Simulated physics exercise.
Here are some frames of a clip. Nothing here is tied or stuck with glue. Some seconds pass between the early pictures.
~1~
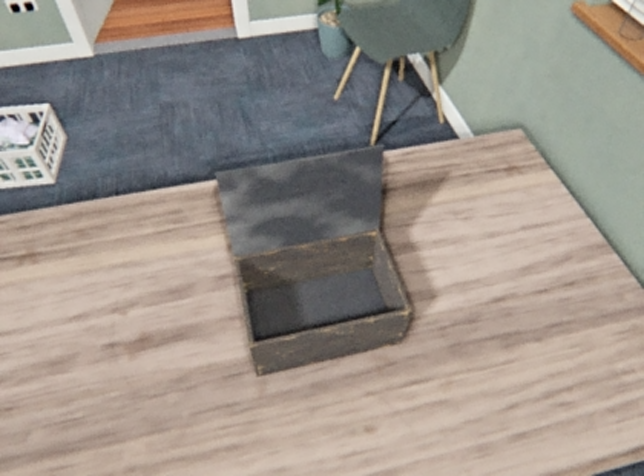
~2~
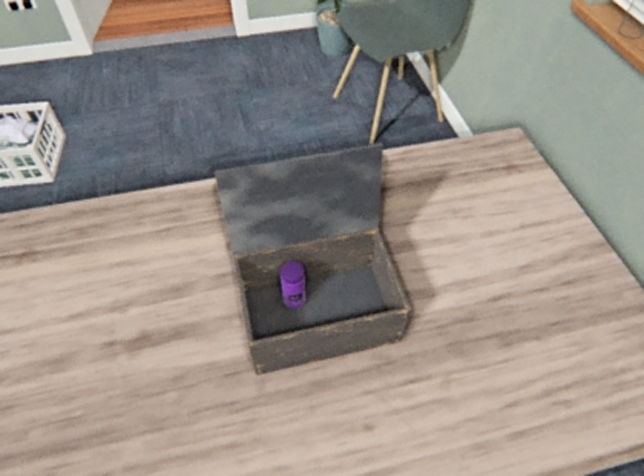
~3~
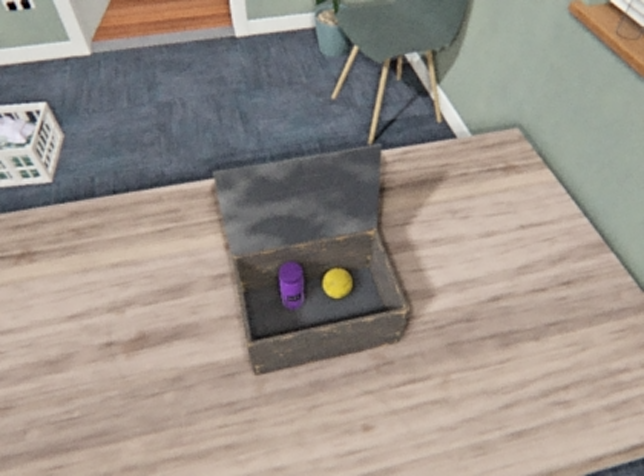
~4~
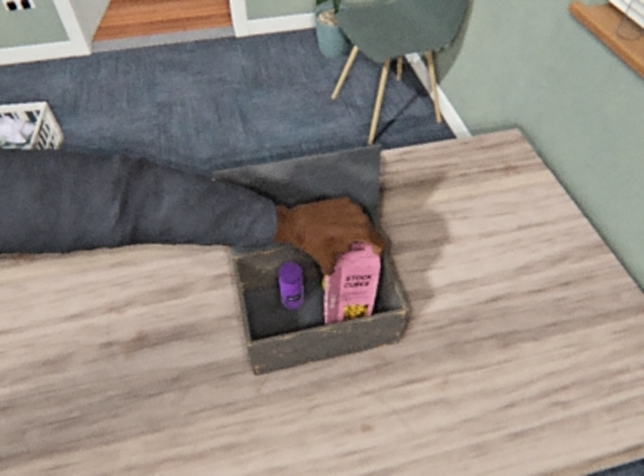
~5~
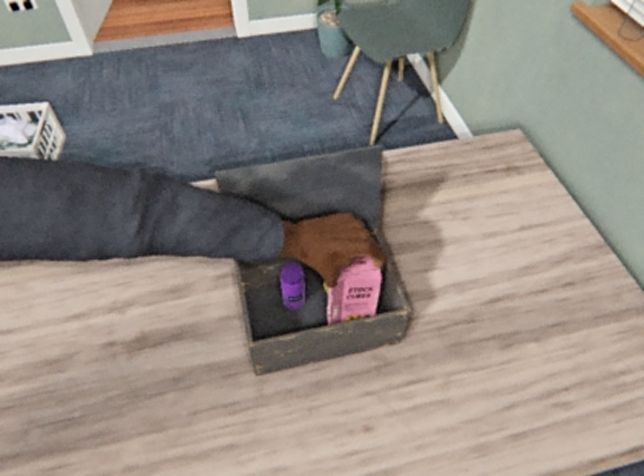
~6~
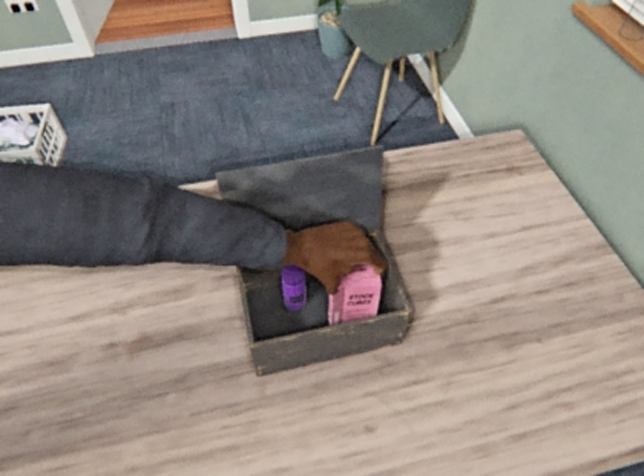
Open box on a wooden table holding a purple object, then a yellow ball, before a hand lowers a pink packet inside.
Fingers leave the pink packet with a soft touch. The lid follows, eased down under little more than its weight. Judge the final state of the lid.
The lid is not fully down.
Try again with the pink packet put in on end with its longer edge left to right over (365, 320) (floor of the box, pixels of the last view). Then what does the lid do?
Result: Lid not shut.
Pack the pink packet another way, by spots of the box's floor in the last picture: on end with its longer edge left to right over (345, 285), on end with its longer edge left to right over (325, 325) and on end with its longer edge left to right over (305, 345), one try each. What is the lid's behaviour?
First, it stays open; second, it stays open; third, it stays open.
Then, 1.20 s later than the last frame, lid starting down.
Then, 1.50 s later than the last frame, lid 67° above the rim.
Then, 1.70 s later than the last frame, lid 45° above the rim.
When it is over, lid 36° above the rim; all 3 as before. End places, in pixels of the last picture, pink packet near (352, 306).
